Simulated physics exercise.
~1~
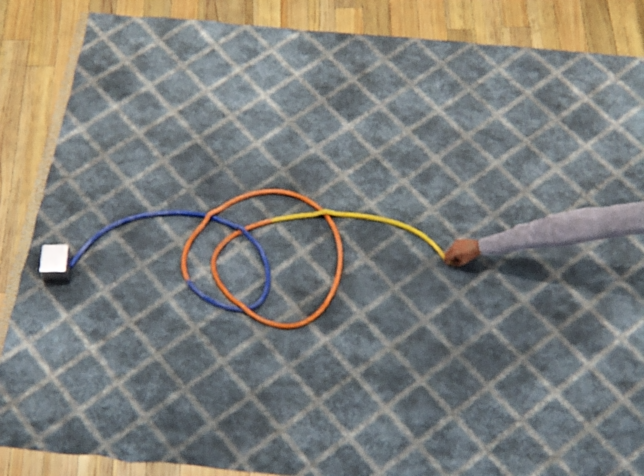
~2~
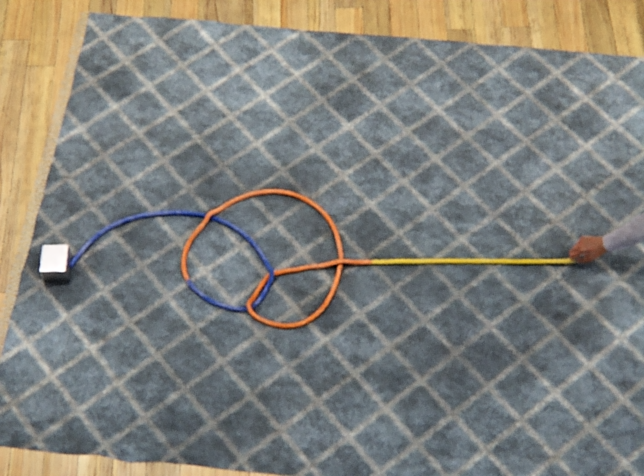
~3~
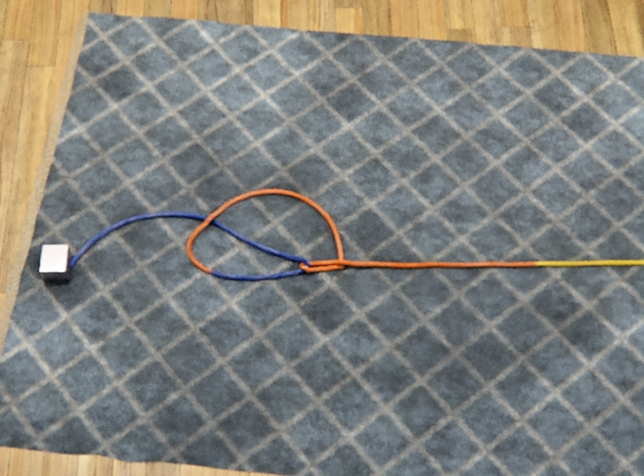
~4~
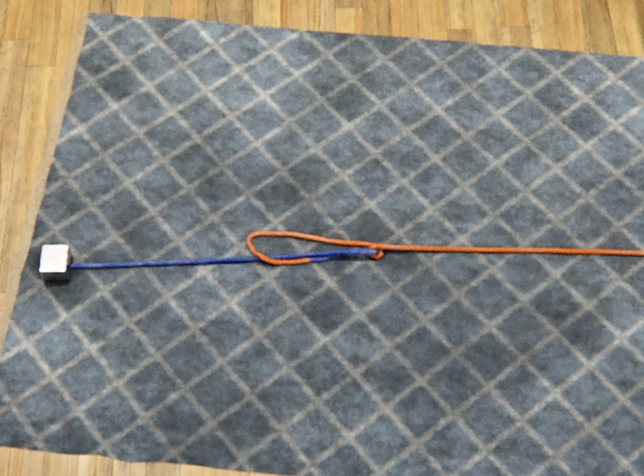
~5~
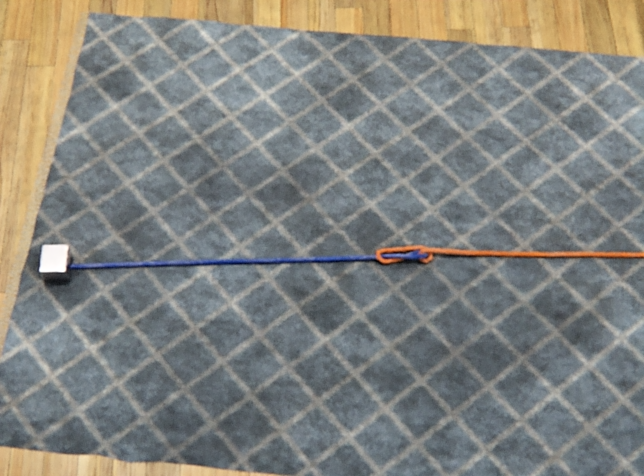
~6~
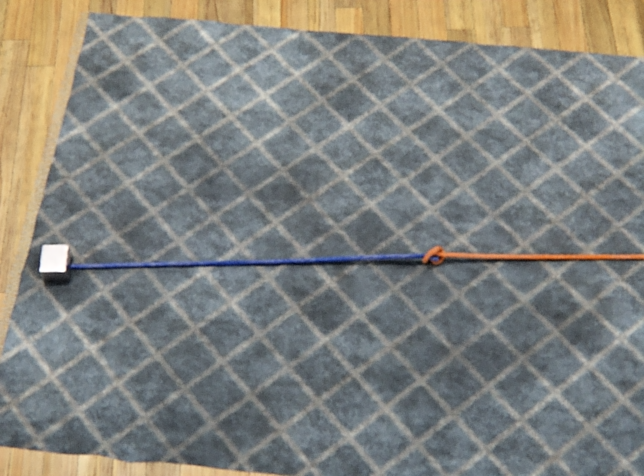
At first, a rope dyed blue, orange and yellow lies in overlapping loops on a grey patterned rug, its left end fixed to a small white-topped block and its right end held by a hand. The hand draws the yellow end to the right, pulling that side straight and moving out of view. The orange and blue loops shrink and slide rightward as more rope leaves the rug. Next the blue section straightens, and the loops flatten into a narrow, twisted bight. Finally they cinch into a small, tight knot where blue meets orange, leaving the rope stretched taut.
